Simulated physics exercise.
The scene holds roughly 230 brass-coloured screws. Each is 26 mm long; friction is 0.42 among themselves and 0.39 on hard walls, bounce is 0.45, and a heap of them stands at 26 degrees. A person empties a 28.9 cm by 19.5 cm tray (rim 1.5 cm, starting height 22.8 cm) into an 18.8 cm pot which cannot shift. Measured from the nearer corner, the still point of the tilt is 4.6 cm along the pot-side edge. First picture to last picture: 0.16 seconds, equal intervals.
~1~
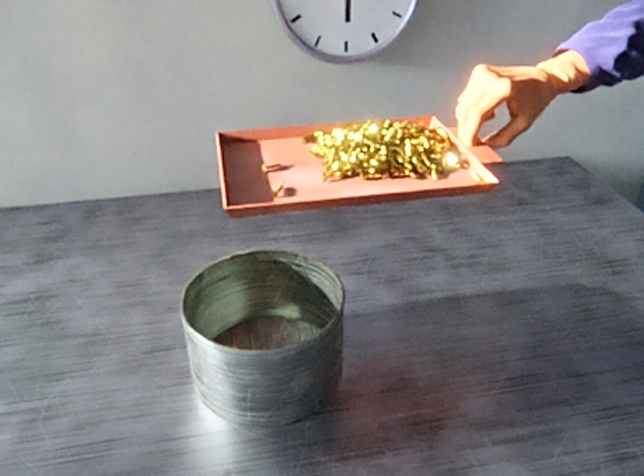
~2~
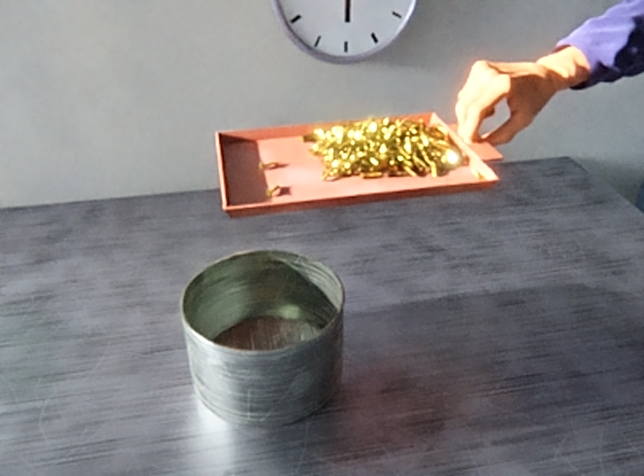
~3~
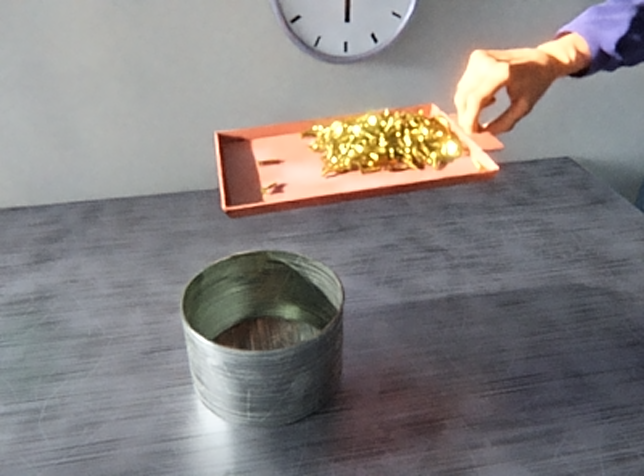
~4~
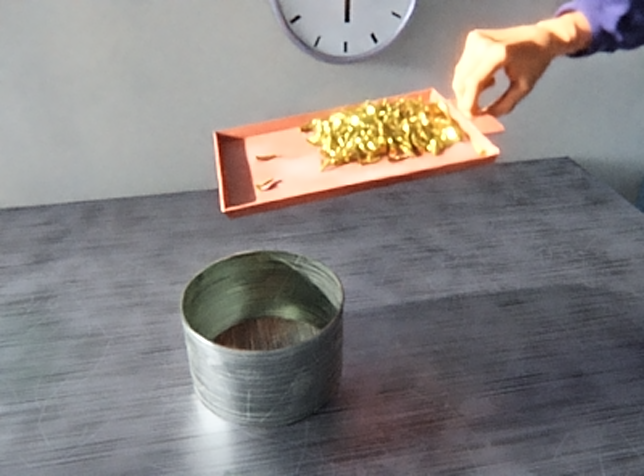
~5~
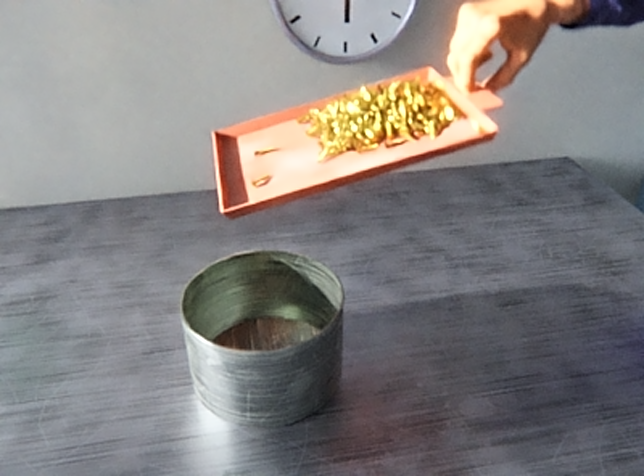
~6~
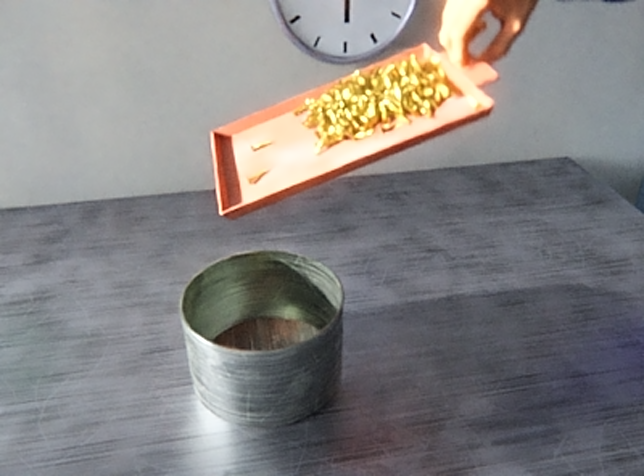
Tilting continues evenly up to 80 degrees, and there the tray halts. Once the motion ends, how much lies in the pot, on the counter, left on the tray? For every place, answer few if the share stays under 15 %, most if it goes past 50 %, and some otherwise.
Shares - pot: Few; counter: Most; left on the tray: Few.
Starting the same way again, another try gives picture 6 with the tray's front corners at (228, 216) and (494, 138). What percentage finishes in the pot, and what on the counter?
Pot 50, counter 50.
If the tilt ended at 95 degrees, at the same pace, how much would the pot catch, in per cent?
In that case some 0 per cent.
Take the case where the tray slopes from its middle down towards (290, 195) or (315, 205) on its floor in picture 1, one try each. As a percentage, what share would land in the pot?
About 35 and 40 per cent.
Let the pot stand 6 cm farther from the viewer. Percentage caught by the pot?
I'd say some 5 per cent would end up there.
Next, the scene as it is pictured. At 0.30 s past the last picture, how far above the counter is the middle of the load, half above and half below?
The halfway line is at about 36 cm.
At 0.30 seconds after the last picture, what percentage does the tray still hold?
Close to 100 in a hundred parts of the load.
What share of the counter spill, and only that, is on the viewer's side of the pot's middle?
20 %.
Then, 0.18 s after the last picture, tilt 51 degrees; the tray holds 100 %, the pot 0 %.
Then, 0.30 s after the last picture, tilt 73 degrees; the tray holds 100 %, the pot 0 %.
Then, 0.55 s after the last picture, tilt 80 degrees; the tray holds 0 %, the pot 0 %.
In the end, pot 0 %, counter 100 %, tray 0 %.
